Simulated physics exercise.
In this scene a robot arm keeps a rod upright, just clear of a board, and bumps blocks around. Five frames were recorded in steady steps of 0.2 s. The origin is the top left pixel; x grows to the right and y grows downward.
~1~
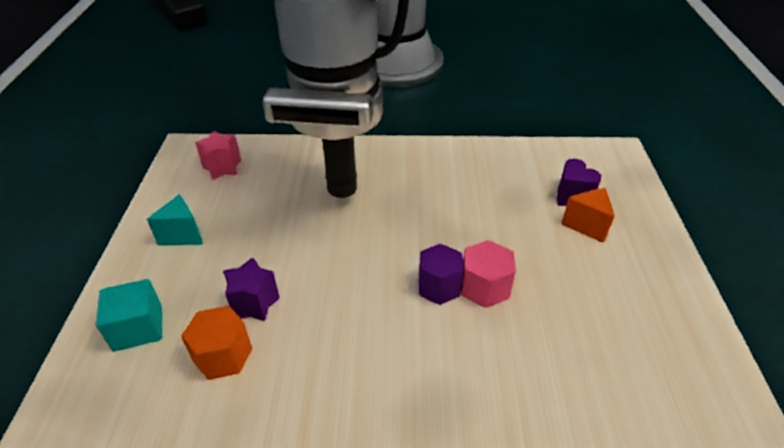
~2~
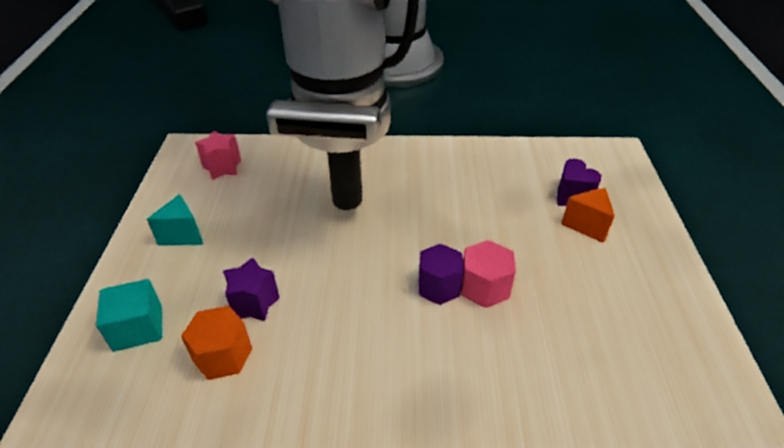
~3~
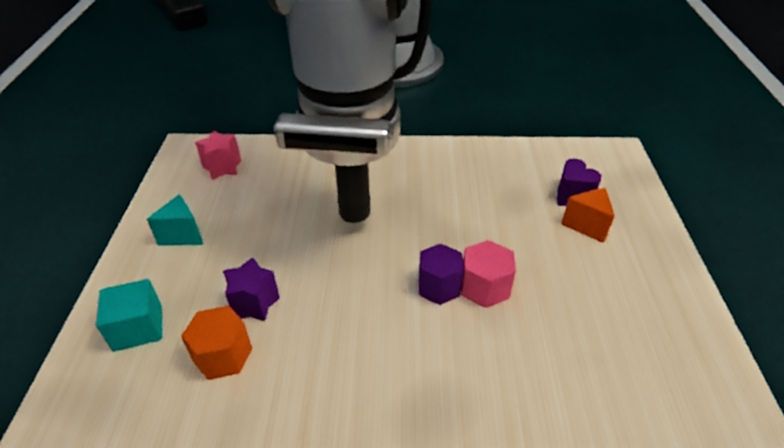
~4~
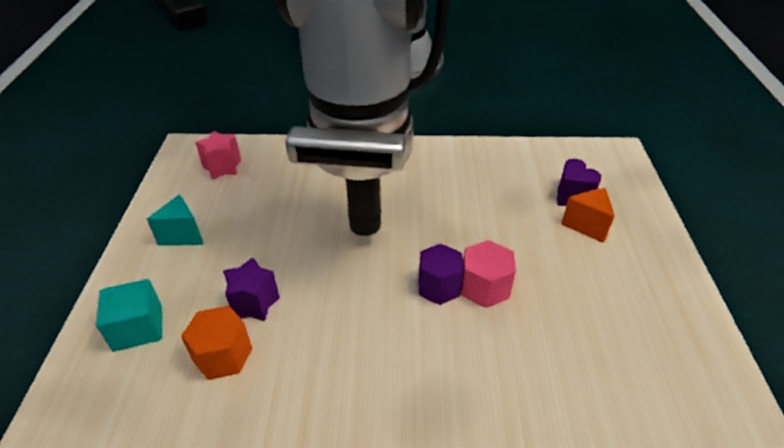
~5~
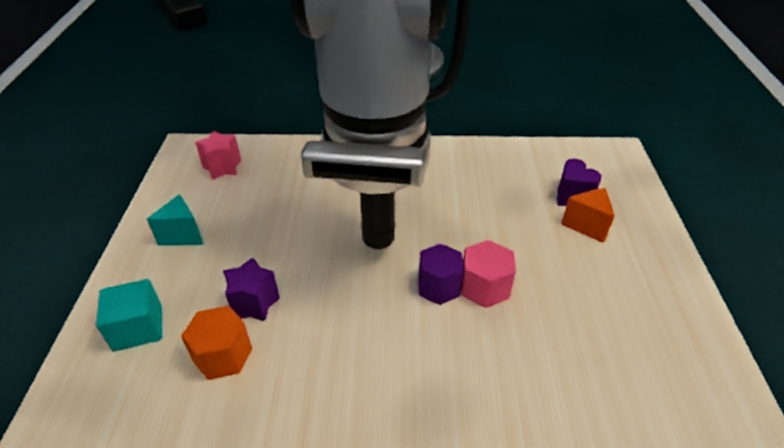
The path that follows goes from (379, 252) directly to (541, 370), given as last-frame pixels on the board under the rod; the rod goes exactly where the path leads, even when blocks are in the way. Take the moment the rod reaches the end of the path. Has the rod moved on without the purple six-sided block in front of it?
In short: Yes.
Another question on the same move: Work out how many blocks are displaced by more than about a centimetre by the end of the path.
My count: 2.
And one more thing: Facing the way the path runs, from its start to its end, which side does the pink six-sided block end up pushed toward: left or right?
It slides leftward.
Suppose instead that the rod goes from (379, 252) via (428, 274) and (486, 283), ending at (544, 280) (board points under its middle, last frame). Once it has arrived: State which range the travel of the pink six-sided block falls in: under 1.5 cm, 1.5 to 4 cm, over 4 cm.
Moves over 4 cm.
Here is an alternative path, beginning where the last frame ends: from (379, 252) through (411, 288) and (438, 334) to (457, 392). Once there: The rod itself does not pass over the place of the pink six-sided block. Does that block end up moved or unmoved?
It is moved from its place.
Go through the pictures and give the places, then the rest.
In the first frame, rod's lower end at (342, 189); purple six-sided block at (441, 260); pink six-sided block at (490, 259).
In the second frame, rod at (348, 201); blocks still.
In the third frame, rod at (355, 214); blocks still.
In the fourth frame, rod at (365, 226); blocks still.
In the fifth frame, rod at (379, 239); purple six-sided block at (441, 260); pink six-sided block at (490, 259).
On the path given first. One third of the way, rod at (427, 274); purple six-sided block at (468, 273), turned 10° anticlockwise; pink six-sided block at (512, 262), turned 15° anticlockwise.
Two thirds of the way, rod at (482, 313); purple six-sided block at (527, 298), turned 60° anticlockwise; pink six-sided block at (538, 262), turned 55° anticlockwise.
At the end, rod at (545, 358); purple six-sided block at (555, 305), turned 105° anticlockwise; pink six-sided block at (538, 262), turned 60° anticlockwise.
